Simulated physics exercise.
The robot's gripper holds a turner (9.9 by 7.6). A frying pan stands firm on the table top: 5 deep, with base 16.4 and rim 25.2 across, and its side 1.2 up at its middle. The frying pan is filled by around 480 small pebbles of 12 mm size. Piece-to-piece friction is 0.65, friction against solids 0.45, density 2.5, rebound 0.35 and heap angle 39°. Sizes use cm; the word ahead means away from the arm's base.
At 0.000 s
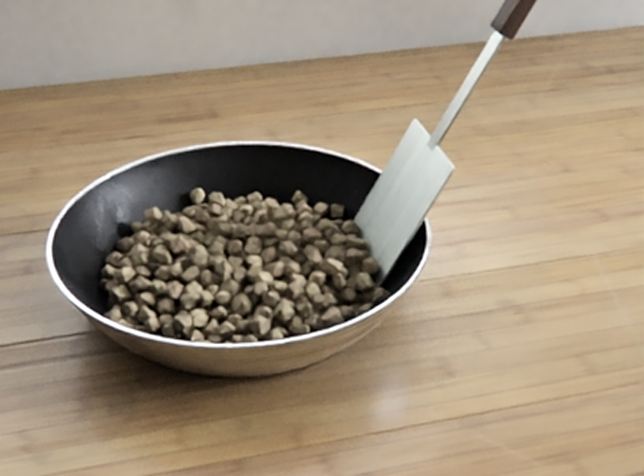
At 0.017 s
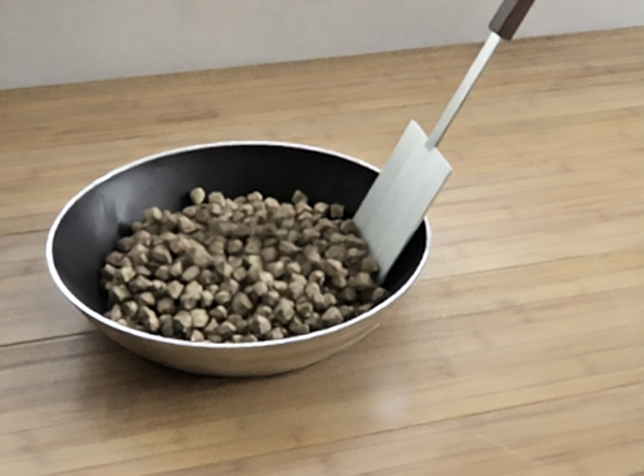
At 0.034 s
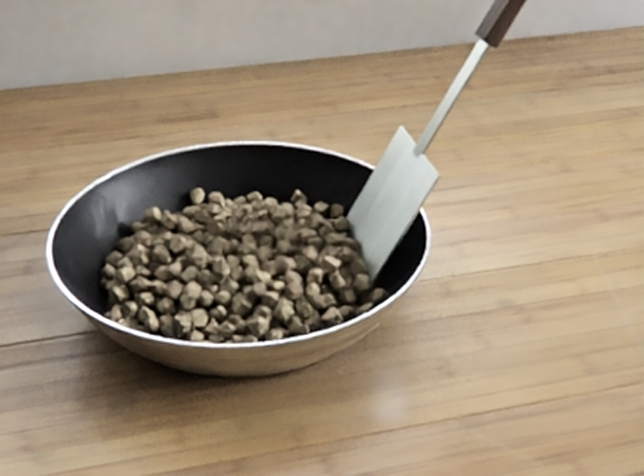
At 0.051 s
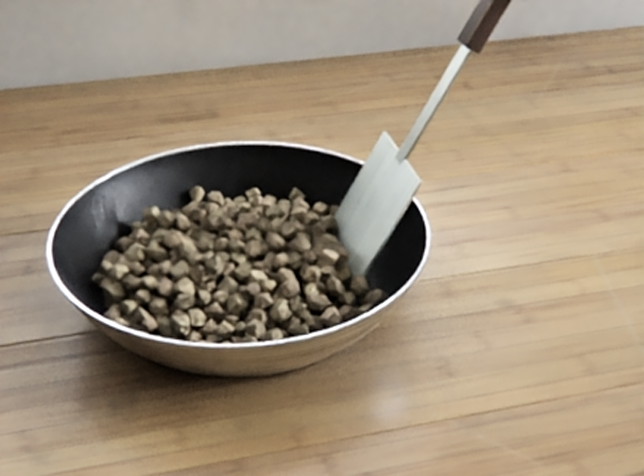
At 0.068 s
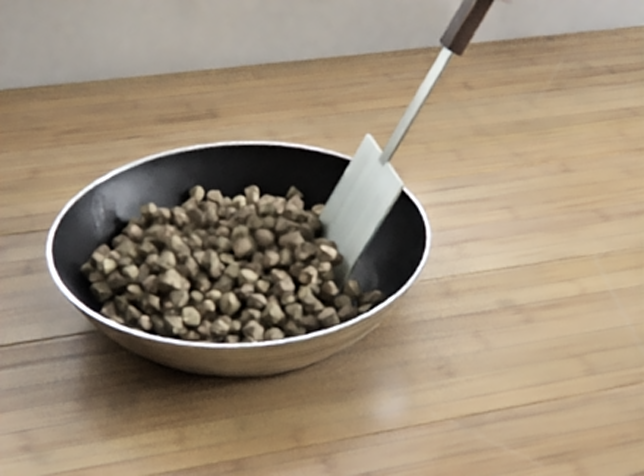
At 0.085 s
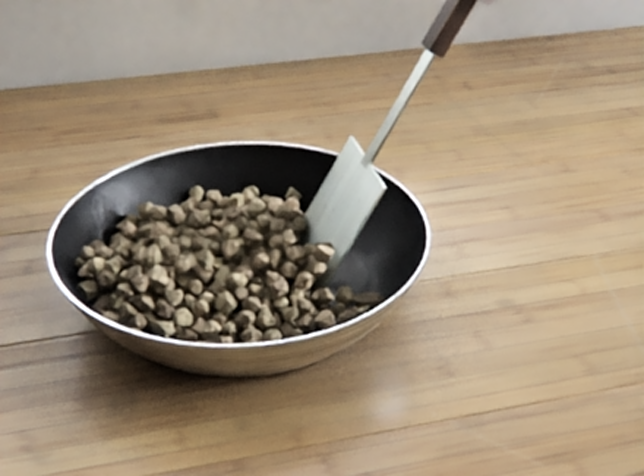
In a black frying pan, a turner pushes a heap of small pebbles left.
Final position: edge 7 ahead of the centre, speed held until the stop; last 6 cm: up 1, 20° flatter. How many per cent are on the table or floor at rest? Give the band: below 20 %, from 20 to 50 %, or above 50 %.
Below 20 %.
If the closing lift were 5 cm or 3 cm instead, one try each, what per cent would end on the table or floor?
10 and 15 %.
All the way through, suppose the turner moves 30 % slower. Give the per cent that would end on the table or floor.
It would be roughly 5 percent.
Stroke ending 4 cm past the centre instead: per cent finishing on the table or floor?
It would come to roughly 5 percent.
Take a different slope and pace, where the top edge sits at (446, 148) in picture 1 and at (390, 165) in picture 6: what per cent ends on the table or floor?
About 5 per cent.
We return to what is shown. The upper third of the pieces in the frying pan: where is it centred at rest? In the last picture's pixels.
You'll find it at about (114, 264).
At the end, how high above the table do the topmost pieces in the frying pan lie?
About 7.0 centimetres.
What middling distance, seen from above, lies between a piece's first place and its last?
The value is roughly 6 cm.
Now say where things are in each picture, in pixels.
In the first frame, turner top edge at (434, 142), sloping 61°; upper third of the load around (244, 258), from x 110 to 380, top at y 195; 481 in the frying pan.
In the second frame, turner top edge at (432, 144), sloping 61°; upper third of the load around (244, 258), from x 110 to 380, top at y 195.
In the third frame, turner top edge at (420, 150), sloping 61°; upper third of the load around (250, 256), from x 110 to 380, top at y 195.
In the fourth frame, turner top edge at (402, 156), sloping 61°; upper third of the load around (237, 255), from x 100 to 380, top at y 195.
In the fifth frame, turner top edge at (385, 158), sloping 61°; upper third of the load around (221, 255), from x 90 to 380, top at y 195.
In the sixth frame, turner top edge at (368, 160), sloping 61°; upper third of the load around (208, 257), from x 85 to 375, top at y 195; 481 in the frying pan.
By 0.14 s, sloping 61°, highest piece 7 above the table; 481 in the frying pan.
By 0.19 s, sloping 52°, highest piece 8 above the table; 478 in the frying pan, 3 on the blade or in flight.
By 0.42 s, sloping 41°, highest piece 7 above the table; 425 in the frying pan, 53 on the table or floor, 3 on the blade or in flight.
By 1.47 s, sloping 41°, highest piece 7 above the table; 423 in the frying pan, 58 on the table or floor.
Final count, 423 in the frying pan, 58 on the table or floor. That is 12 % on the table or floor.
